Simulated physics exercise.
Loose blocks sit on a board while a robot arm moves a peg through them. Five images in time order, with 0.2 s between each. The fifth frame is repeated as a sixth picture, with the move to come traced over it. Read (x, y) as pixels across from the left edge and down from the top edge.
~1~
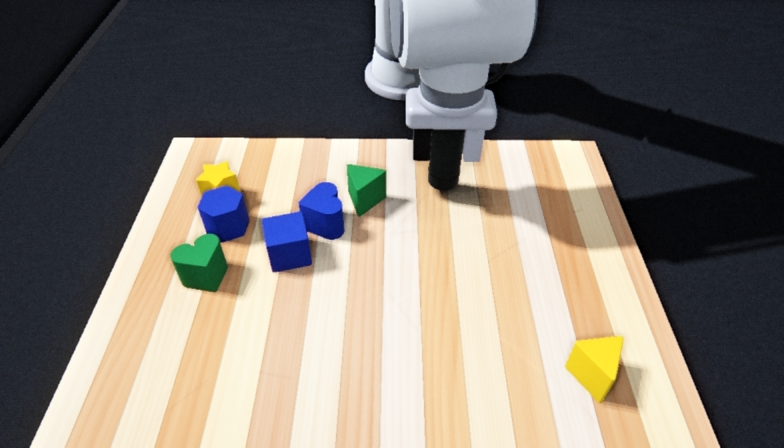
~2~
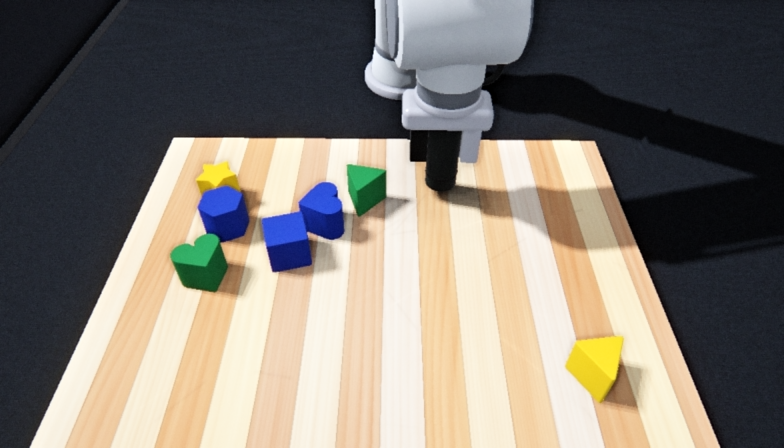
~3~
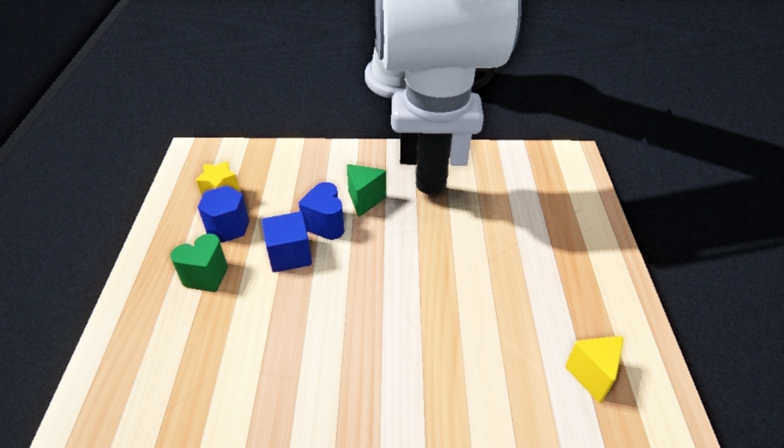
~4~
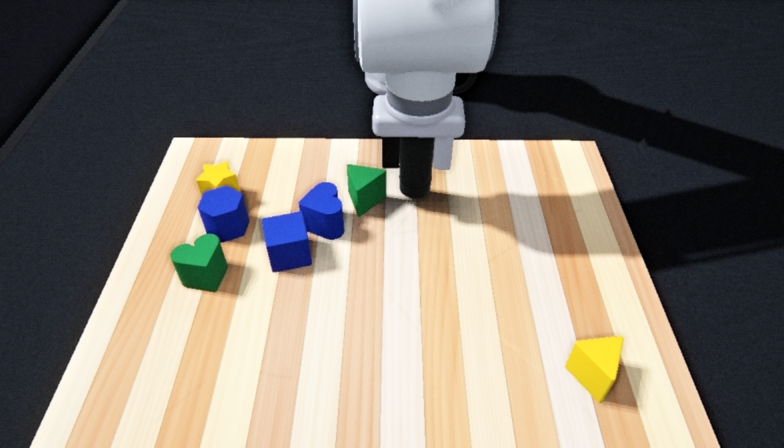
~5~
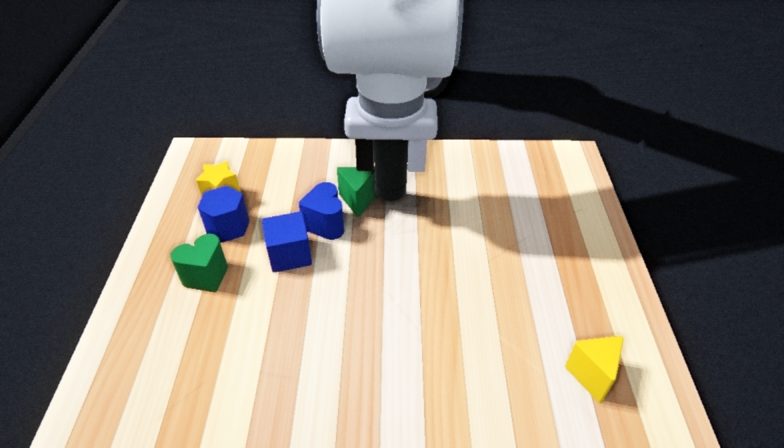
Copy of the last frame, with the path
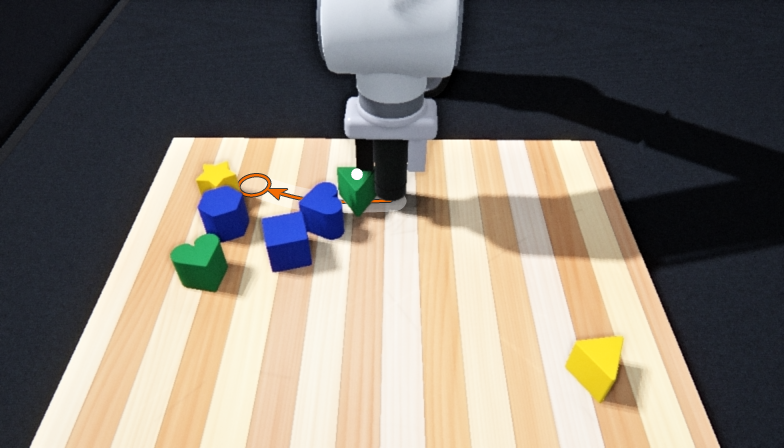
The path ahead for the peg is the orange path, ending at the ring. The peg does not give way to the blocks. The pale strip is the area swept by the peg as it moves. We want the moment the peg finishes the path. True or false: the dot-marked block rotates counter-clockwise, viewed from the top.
That statement is accurate.
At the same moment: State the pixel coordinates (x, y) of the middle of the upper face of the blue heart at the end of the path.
Roughly at (304, 198).
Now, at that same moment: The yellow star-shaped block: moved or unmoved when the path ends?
The yellow star-shaped block will be pushed away from where it stands.
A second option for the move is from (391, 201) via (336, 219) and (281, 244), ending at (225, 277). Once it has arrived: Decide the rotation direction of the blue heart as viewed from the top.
From overhead, the rotation is clockwise.
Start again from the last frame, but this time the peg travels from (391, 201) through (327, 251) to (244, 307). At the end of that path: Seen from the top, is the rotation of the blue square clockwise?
Yes - that is the case.
The drawn path runs from (391, 201) via (318, 201), ending at (254, 185); the dot is on the green triangle.
What follows on the original path. One third of the way, peg (341, 193); blue square (284, 230); blue heart (312, 199), turned 40° anticlockwise; green triangle (310, 174), turned 30° anticlockwise.
Two thirds of the way, peg (294, 188); blue square (284, 231); blue heart (304, 198), turned 70° anticlockwise; green triangle (261, 171), turned 40° anticlockwise.
At the end, peg (252, 176); yellow star-shaped block (188, 175), turned 40° clockwise; blue square (284, 231); blue heart (304, 198), turned 70° anticlockwise; green triangle (221, 170), turned 75° anticlockwise.
